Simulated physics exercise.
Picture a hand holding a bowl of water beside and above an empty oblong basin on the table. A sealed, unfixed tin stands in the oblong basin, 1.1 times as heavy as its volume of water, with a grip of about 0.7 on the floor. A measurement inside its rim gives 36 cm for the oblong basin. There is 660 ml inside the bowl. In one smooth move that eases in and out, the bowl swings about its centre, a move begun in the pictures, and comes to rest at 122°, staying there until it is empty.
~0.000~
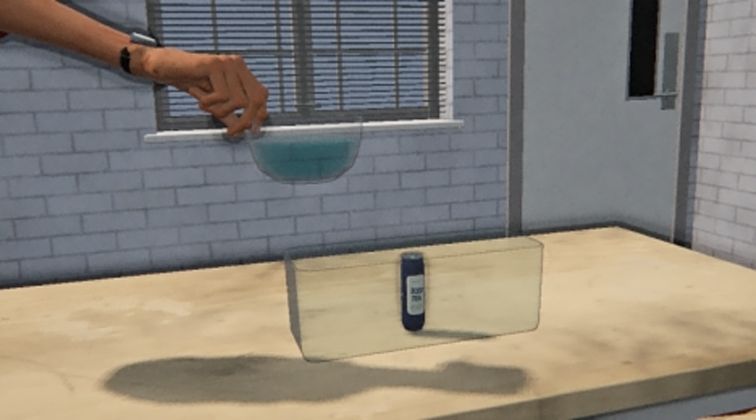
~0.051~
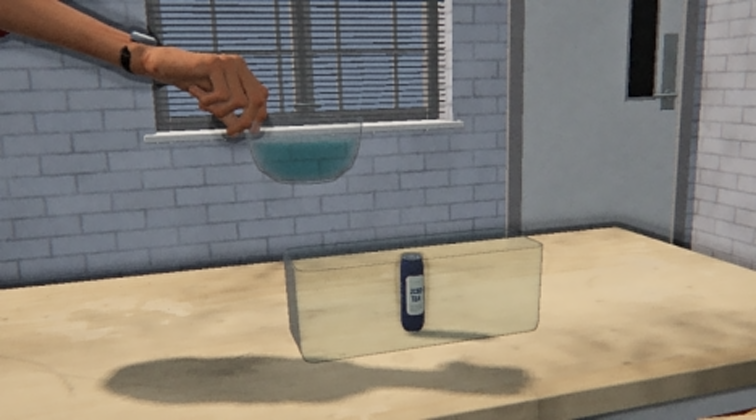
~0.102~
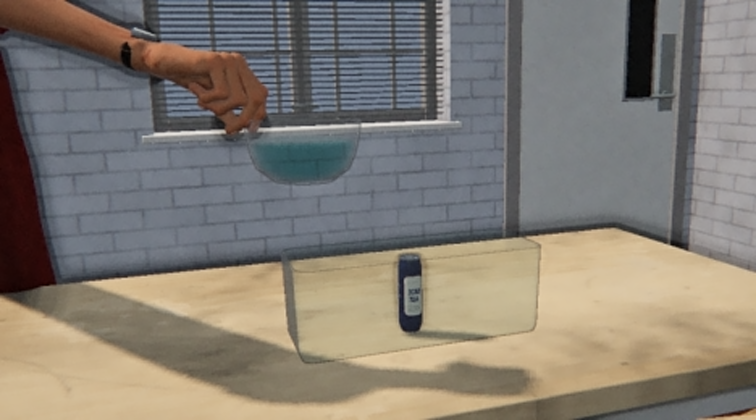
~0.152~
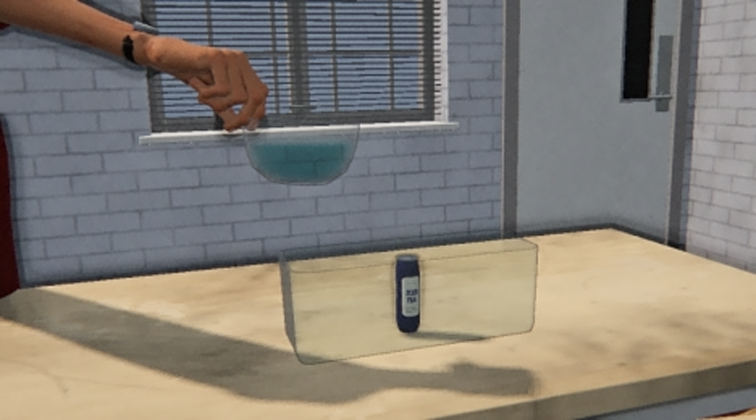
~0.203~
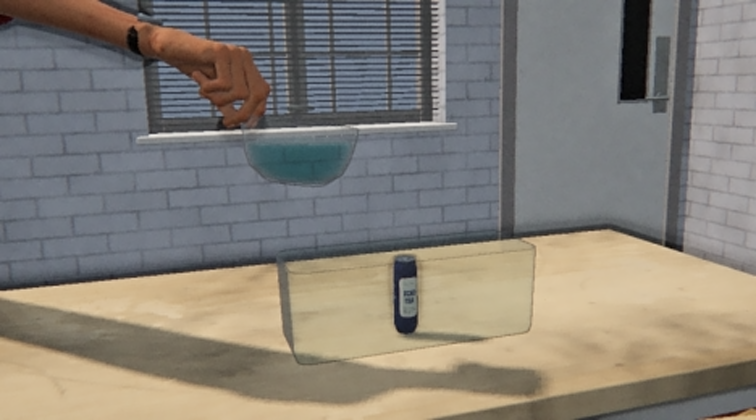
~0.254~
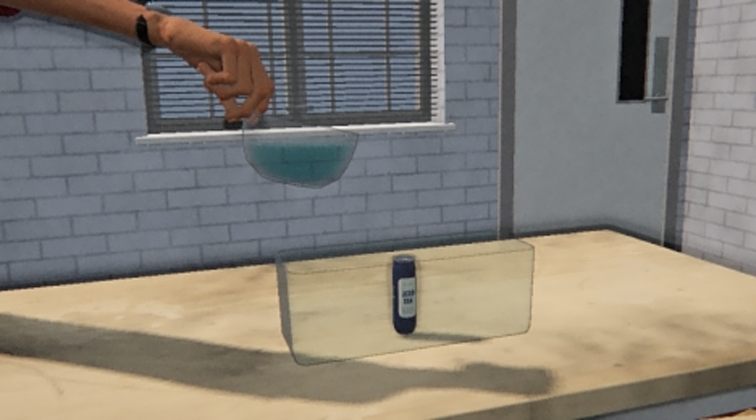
A hand slowly tilts a bowl of blue-green water above a clear basin holding a tin.
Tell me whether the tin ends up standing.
Looks like it will stay erect.
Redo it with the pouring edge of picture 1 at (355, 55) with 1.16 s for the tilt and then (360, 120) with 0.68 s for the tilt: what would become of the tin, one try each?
Try 1: Still standing; try 2: Tipped over.
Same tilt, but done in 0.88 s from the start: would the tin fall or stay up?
Result: Tin still standing.
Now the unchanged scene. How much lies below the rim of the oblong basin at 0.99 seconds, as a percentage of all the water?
Reading: Approx. 94 %.
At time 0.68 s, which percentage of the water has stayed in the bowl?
I'd put it near 48 percent.
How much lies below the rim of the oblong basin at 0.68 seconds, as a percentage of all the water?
Some 14 per cent.
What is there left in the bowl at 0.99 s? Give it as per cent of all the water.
Close to 1 percent of the whole amount.
After 0.68 s the tilt is 77° and 47 per cent is still to pour; the tin stands where it began.
After 0.99 s the tilt is 115° and 1 per cent is still to pour; the tin stands where it began.
After 1.31 s the tilt is 122° and 0 per cent is still to pour; the tin stands where it began.
After 1.66 s the tilt is 122° and 0 per cent is still to pour; the tin stands where it began.
In the end the tin stands where it began.
